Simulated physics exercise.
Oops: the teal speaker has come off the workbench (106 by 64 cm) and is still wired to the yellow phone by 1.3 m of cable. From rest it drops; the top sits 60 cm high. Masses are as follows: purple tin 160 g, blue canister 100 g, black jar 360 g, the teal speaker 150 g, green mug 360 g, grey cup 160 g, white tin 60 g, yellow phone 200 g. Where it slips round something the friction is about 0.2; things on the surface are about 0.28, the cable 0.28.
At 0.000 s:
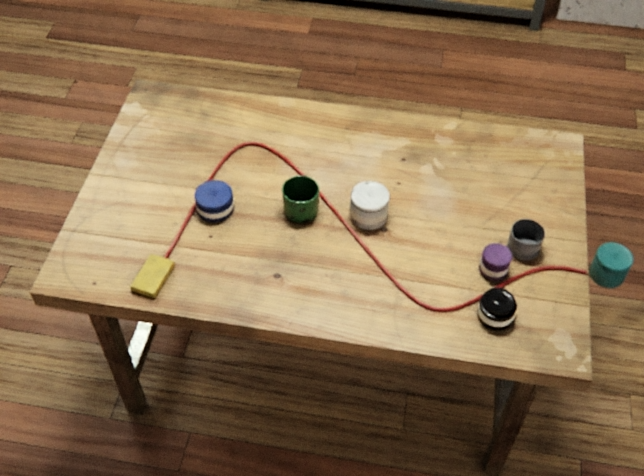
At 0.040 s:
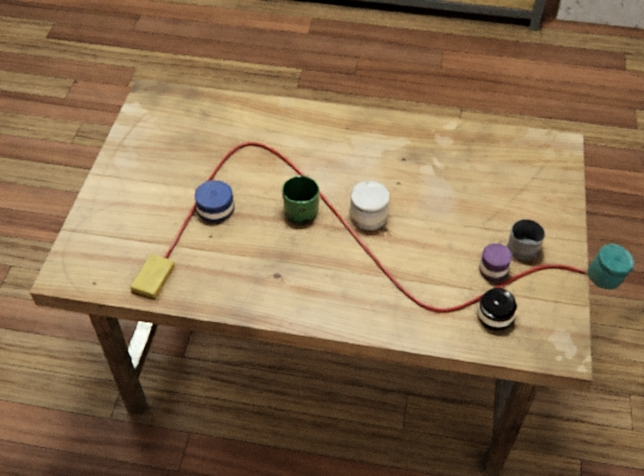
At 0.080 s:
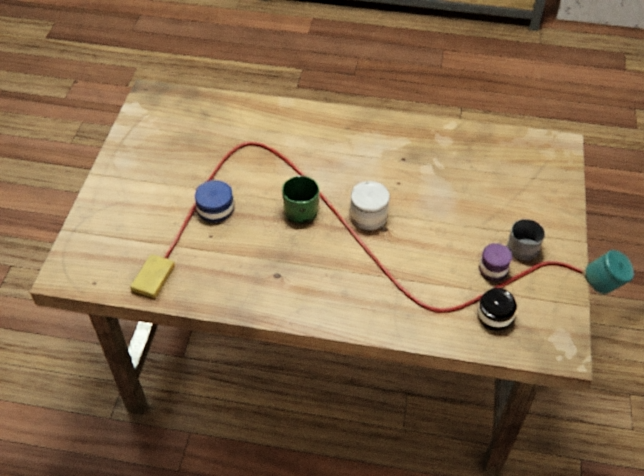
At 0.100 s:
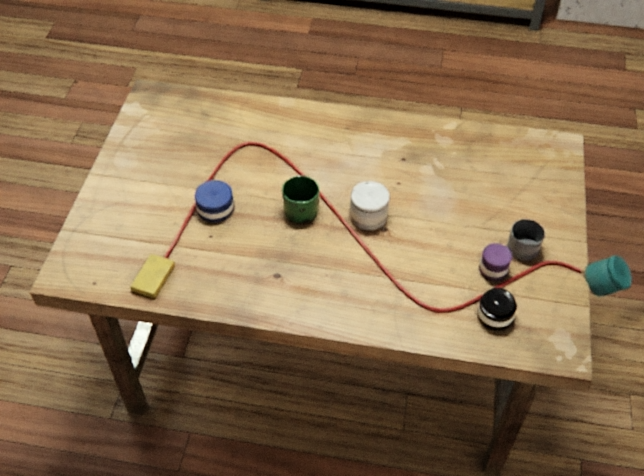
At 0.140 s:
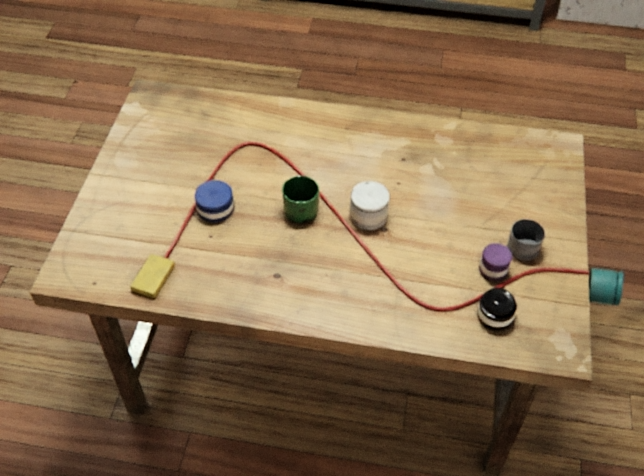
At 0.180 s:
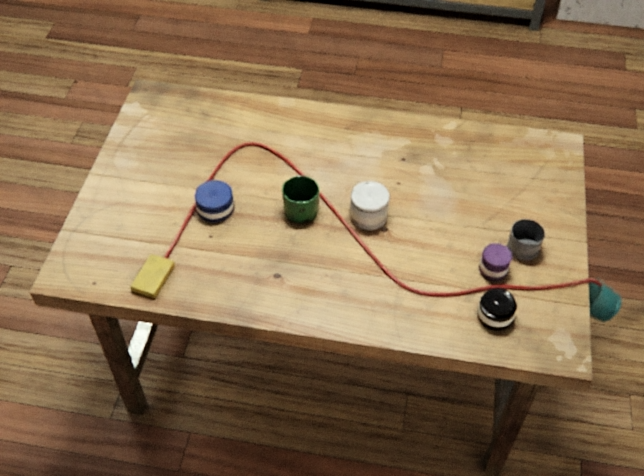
Teal cylinder tilting and dropping slightly beside a wooden table's right edge, its red cord shifting between small, still containers.
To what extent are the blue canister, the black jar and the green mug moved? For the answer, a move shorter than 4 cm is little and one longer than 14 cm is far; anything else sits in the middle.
As I see it, the blue canister goes a long distance, the black jar stays almost put, the green mug stays almost put.
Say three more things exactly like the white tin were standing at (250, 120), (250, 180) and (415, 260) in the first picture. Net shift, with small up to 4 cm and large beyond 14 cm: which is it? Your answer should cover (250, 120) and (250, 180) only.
The first would move just a bit, and the second would move a long way.
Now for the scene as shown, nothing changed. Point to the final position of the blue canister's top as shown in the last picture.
Resting point is at approximately (290, 271).
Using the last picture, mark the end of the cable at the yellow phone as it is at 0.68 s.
Pixel estimate: (202, 245).
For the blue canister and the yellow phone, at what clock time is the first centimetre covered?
For the blue canister it's 0.36 s, while the yellow phone gets there at 0.40 s.
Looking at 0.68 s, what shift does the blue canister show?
By then the blue canister has moved close to 25 cm.
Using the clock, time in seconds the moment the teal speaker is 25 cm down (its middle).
Close to 0.30 s.
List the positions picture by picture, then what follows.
In the first frame, blue canister (213, 193); black jar (500, 300); green mug (301, 189); cable runs through (524, 274) (411, 296) (336, 212) (262, 145).
In the second frame, teal speaker (615, 257); cable runs through (523, 274) (336, 212).
In the third frame, teal speaker (610, 272); cable runs through (523, 274) (336, 212).
In the fourth frame, teal speaker (609, 276); cable runs through (523, 274) (336, 212).
In the fifth frame, teal speaker (605, 287); cable runs through (524, 274) (336, 212).
In the sixth frame, blue canister (213, 194); black jar (500, 300); green mug (301, 189); cable runs through (548, 287) (417, 292) (336, 213) (263, 146).
By 0.4 s, the cable's tail end at (171, 252); blue canister 9 cm off its start, teal speaker over the edge, white tin 3 cm off its start.
By 0.7 s, the cable's tail end at (202, 245); blue canister 24 cm off its start, teal speaker over the edge, yellow phone 7 cm off its start.
By 0.9 s, the cable's tail end at (225, 233); blue canister 26 cm off its start at (290, 271), green mug 1 cm off its start at (301, 193), yellow phone 13 cm off its start at (205, 240).
By 1.2 s, the cable's tail end at (226, 233); blue canister 26 cm off its start, green mug 1 cm off its start, yellow phone 13 cm off its start.
By 2.4 s, the cable's tail end at (226, 233); blue canister 26 cm off its start at (290, 271), green mug 1 cm off its start at (301, 193), black jar 0 cm off its start at (500, 300), yellow phone 13 cm off its start at (206, 239).
